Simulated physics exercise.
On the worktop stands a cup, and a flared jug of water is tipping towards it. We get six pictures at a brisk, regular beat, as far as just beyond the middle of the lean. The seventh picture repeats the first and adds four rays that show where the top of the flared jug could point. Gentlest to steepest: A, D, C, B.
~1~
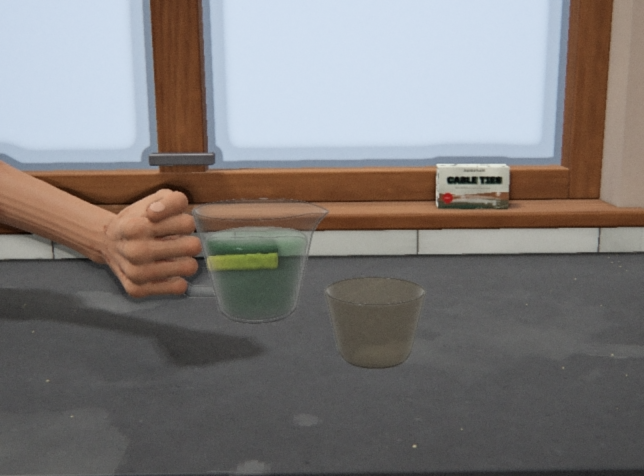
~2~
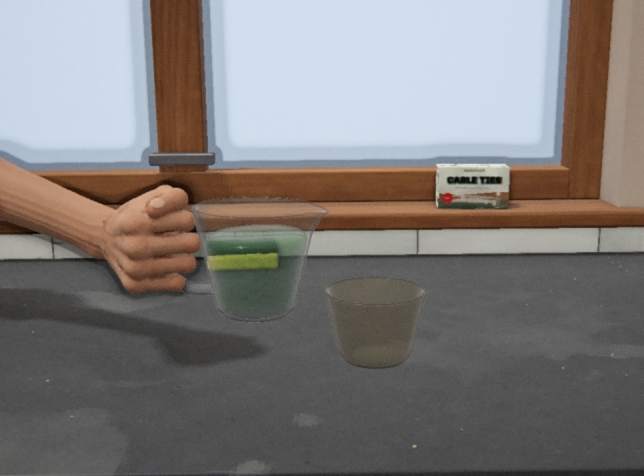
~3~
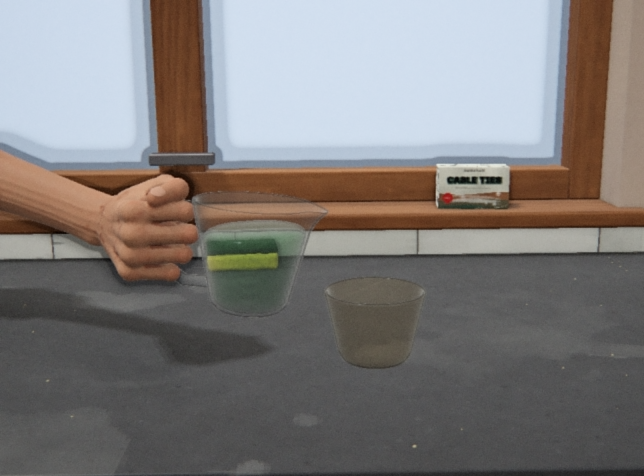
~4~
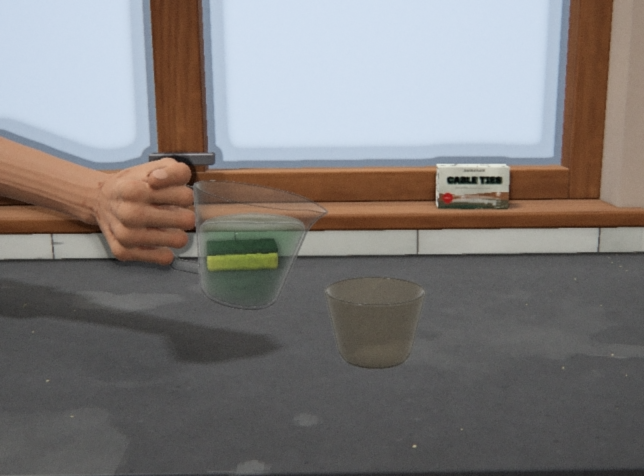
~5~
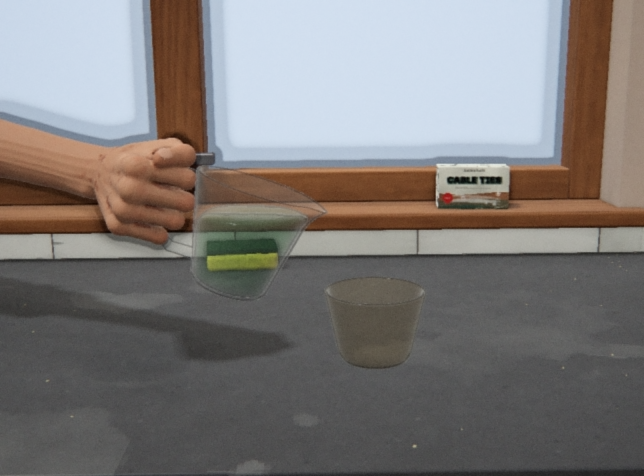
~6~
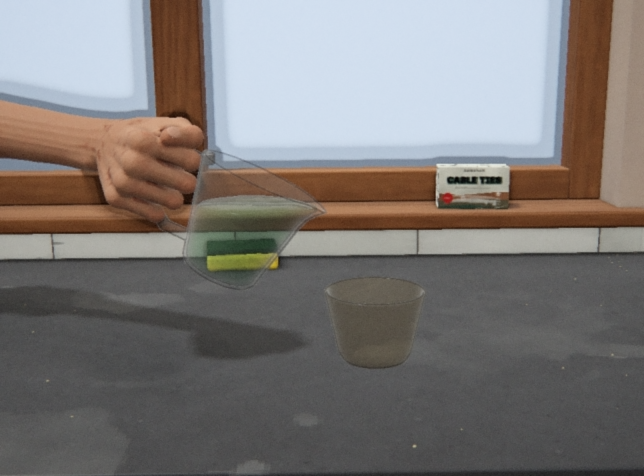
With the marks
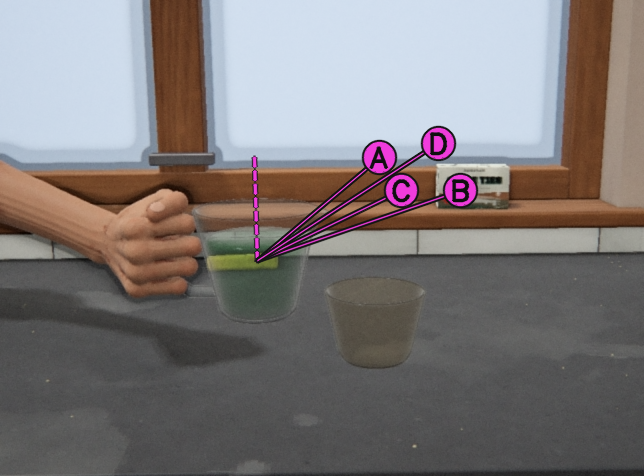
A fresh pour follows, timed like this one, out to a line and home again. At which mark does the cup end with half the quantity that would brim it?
A is best.
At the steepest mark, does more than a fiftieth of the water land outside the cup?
Yes, it does.
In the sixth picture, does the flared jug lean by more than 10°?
Yes, it does.
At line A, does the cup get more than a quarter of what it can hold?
Yes, it does.
On the marked copy, A at (366, 168); B at (444, 196); C at (385, 198); D at (424, 152).
With A, the cup ends with about 47 % of what it can hold; 3 % of the water is spilt.
With B, the cup ends with about 68 % of what it can hold; 31 % of the water is spilt.
With C, the cup ends with about 72 % of what it can hold; 15 % of the water is spilt.
With D, the cup ends with about 69 % of what it can hold; 3 % of the water is spilt.
